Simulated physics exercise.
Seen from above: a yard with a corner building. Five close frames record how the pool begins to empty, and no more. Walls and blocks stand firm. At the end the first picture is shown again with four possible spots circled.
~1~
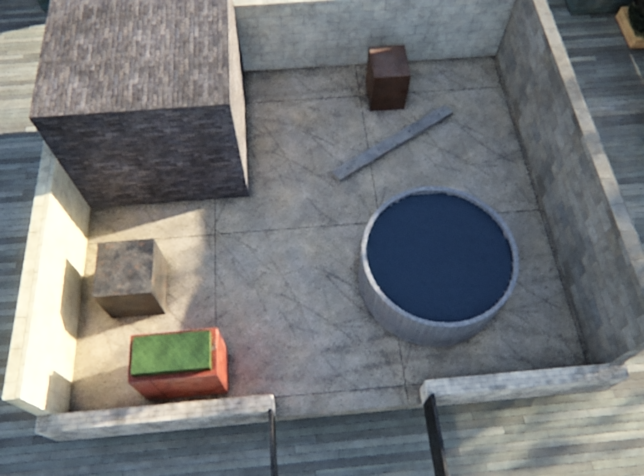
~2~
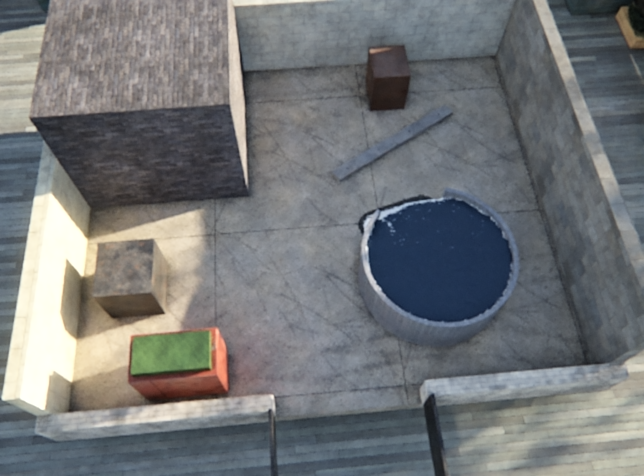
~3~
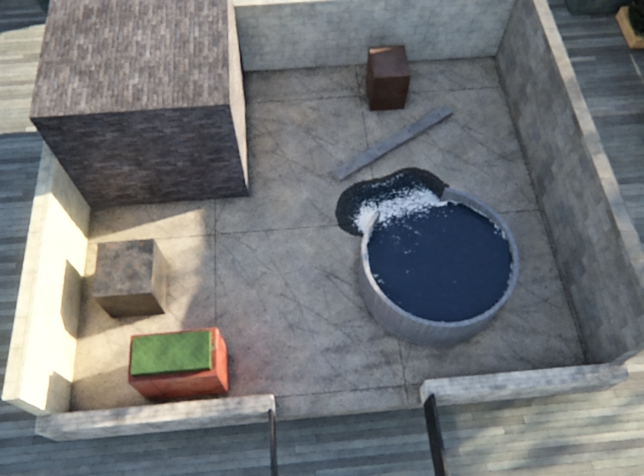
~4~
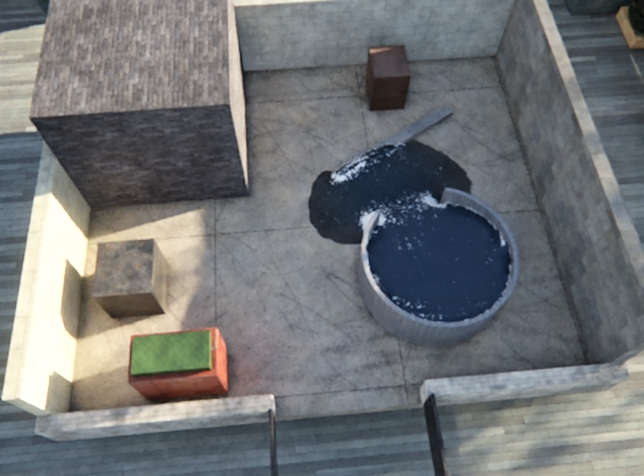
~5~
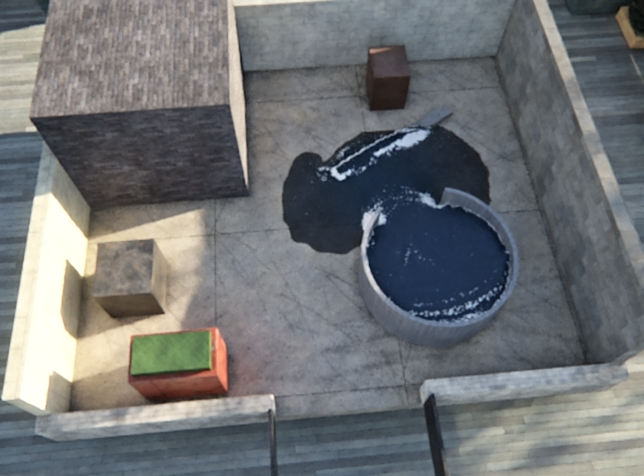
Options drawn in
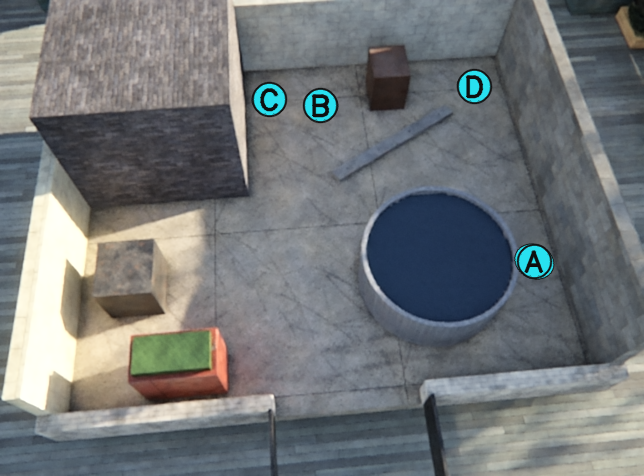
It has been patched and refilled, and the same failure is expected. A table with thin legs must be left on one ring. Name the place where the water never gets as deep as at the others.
Best: A.
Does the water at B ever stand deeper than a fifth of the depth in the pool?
Yes.
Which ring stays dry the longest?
The answer is A.
In cyan, A at (534, 261); B at (320, 105); C at (269, 99); D at (474, 86).
With A, the water peaks at about 15 % of the depth that stood in the pool.
With B, the water peaks at about 40 % of the depth that stood in the pool.
With C, the water peaks at about 53 % of the depth that stood in the pool.
With D, the water peaks at about 44 % of the depth that stood in the pool.
